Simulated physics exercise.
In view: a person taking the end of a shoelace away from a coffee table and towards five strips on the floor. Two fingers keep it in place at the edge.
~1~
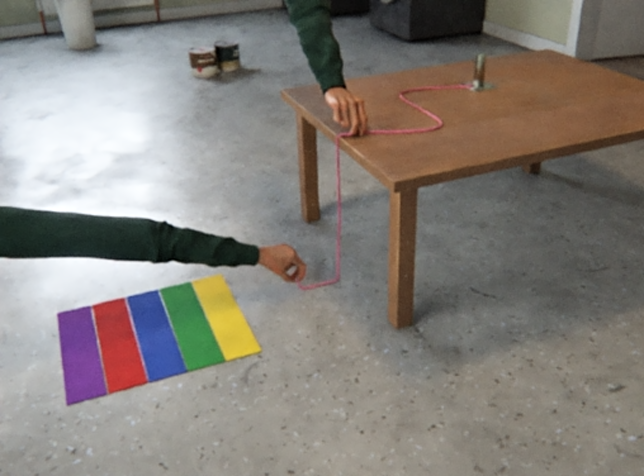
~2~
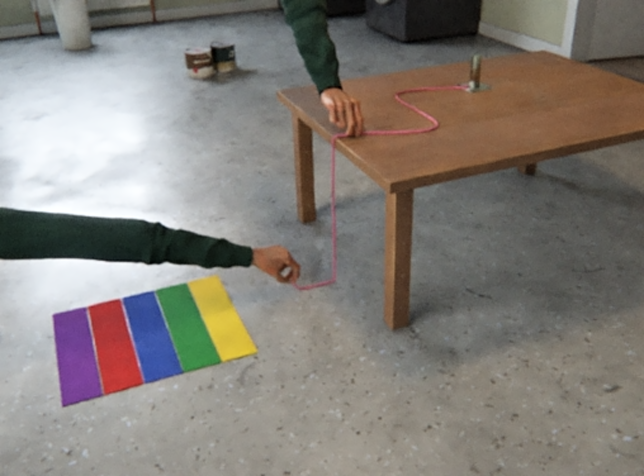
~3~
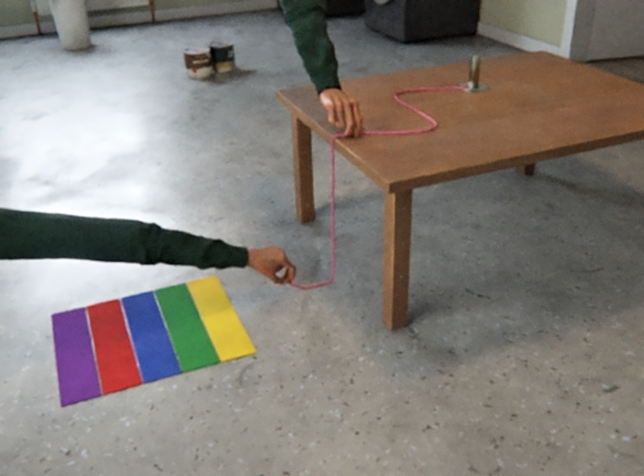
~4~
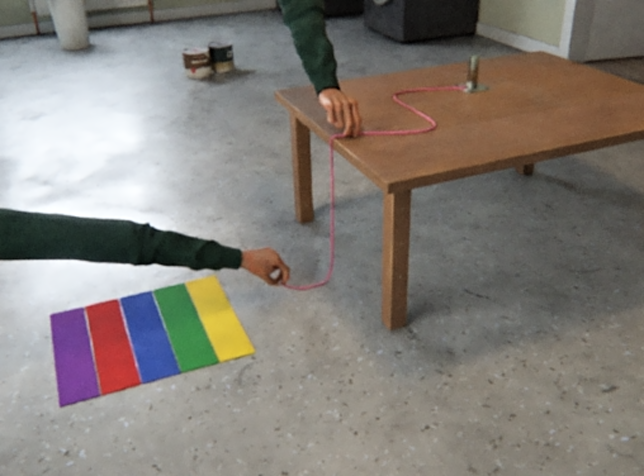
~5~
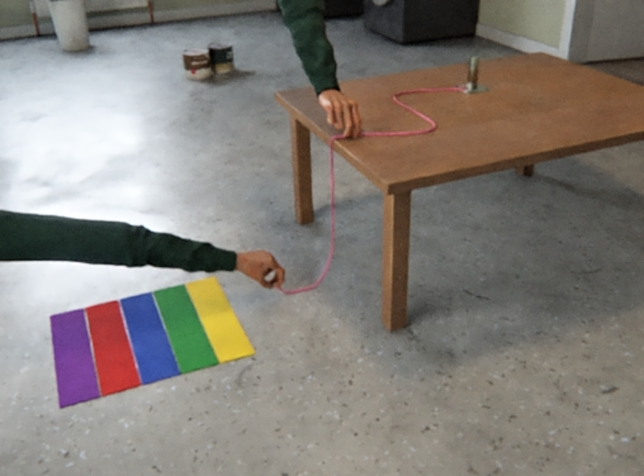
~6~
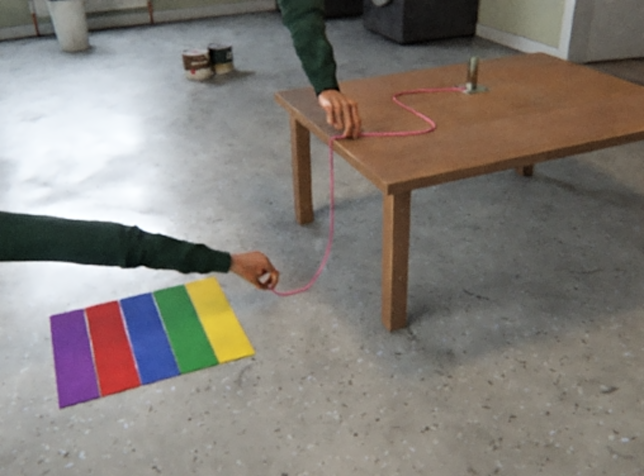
On a gray floor beside a wooden table, one hand slowly drawing a pink cord's end left while another presses the cord at the edge.
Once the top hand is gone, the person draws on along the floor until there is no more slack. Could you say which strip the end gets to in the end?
It gets to the purple strip.
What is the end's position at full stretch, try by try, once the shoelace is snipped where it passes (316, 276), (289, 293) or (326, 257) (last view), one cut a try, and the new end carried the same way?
Well, that gives around (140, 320) the first time, (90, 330) the next and (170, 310) the last.
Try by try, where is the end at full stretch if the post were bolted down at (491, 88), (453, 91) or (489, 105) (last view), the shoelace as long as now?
First close to (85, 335), next close to (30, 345), last close to (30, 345).
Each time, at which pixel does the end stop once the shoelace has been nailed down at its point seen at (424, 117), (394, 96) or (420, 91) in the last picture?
First (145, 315), next (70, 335), last (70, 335).
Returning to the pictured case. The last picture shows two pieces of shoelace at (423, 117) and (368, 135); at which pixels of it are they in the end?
In that view they reach (350, 120) and (267, 173).
Early on, end near (116, 325); over red.
Midway, end near (79, 334); over purple.
At the end of the slack, end near (58, 340); over purple. It gets as far as the purple strip.
